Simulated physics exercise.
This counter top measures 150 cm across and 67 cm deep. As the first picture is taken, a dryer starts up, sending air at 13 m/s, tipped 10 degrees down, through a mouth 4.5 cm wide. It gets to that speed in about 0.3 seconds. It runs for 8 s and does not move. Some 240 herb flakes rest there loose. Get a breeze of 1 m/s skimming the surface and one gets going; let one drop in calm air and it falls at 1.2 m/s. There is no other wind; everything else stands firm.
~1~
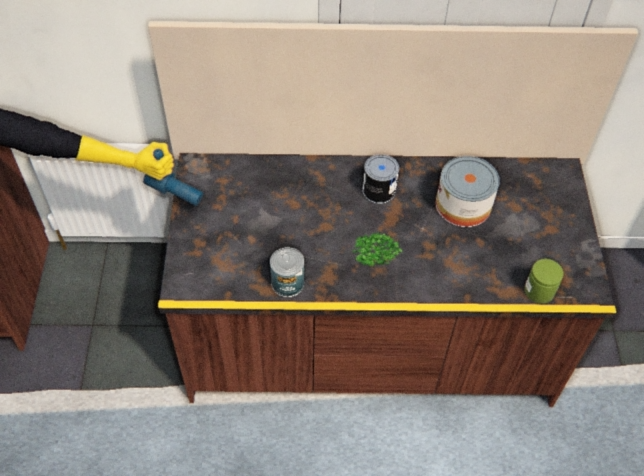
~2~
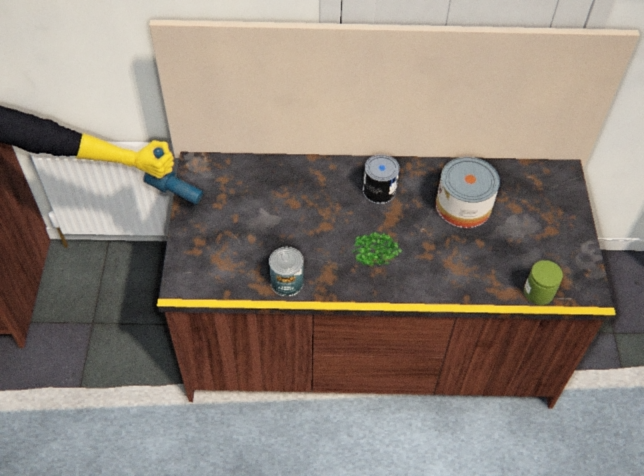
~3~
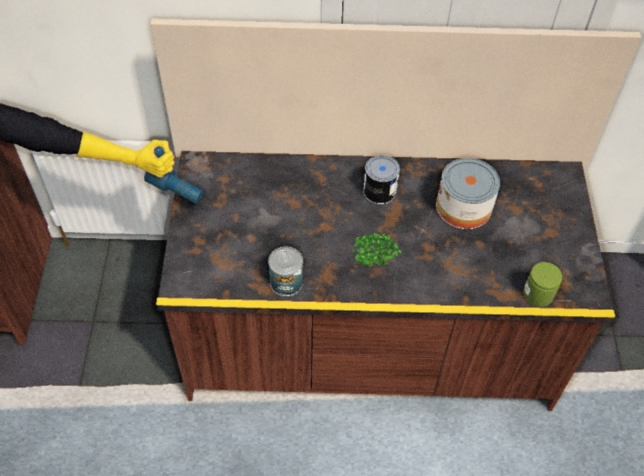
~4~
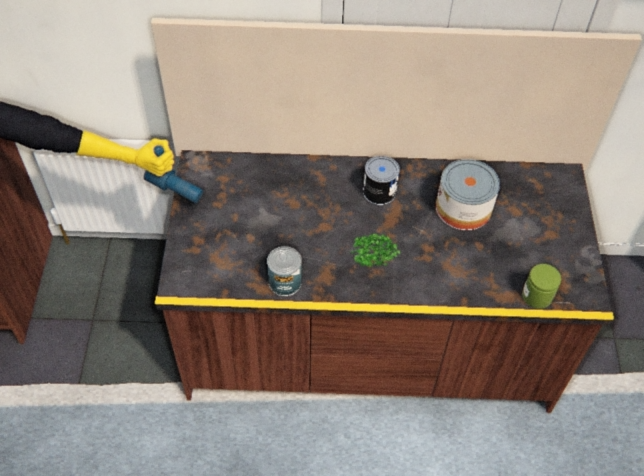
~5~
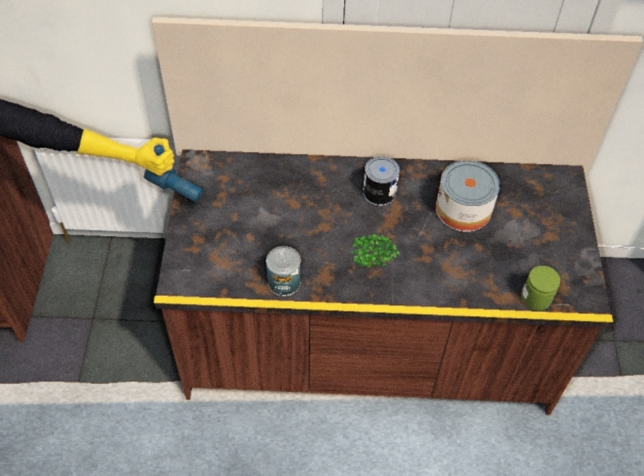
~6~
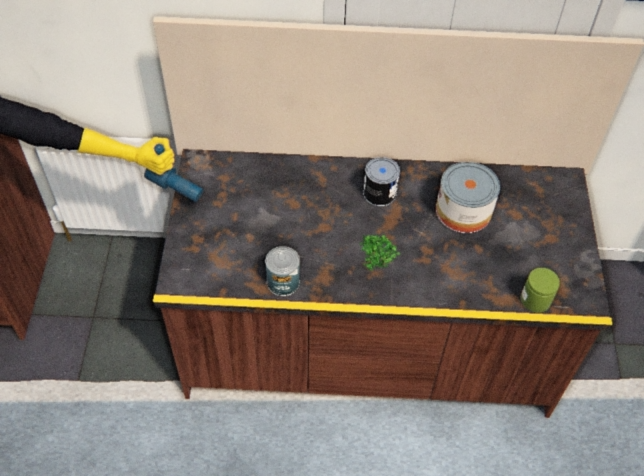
On a dark mottled counter, a yellow-gloved hand holds a dryer, then green flakes shift slightly.
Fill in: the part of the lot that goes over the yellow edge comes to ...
A quarter or less.
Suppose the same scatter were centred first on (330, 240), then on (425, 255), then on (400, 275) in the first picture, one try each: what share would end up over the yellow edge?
Roughly 5 %, then 10 %, then 80 %.
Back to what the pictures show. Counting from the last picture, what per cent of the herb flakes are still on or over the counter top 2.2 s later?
About 20 %.
Then, 1.2 s after the last picture, 8 % are over the yellow edge; the middle of those still in play is near (542, 241); 43 % have settled or left.
Then, 2.2 s after the last picture, 8 % are over the yellow edge; the middle of those still in play is near (515, 236); 79 % have settled or left.
Then, 4.1 s after the last picture, 8 % are over the yellow edge; 88 % have settled or left.
Then, 7.7 s after the last picture, at the end, 8 % are over the yellow edge.
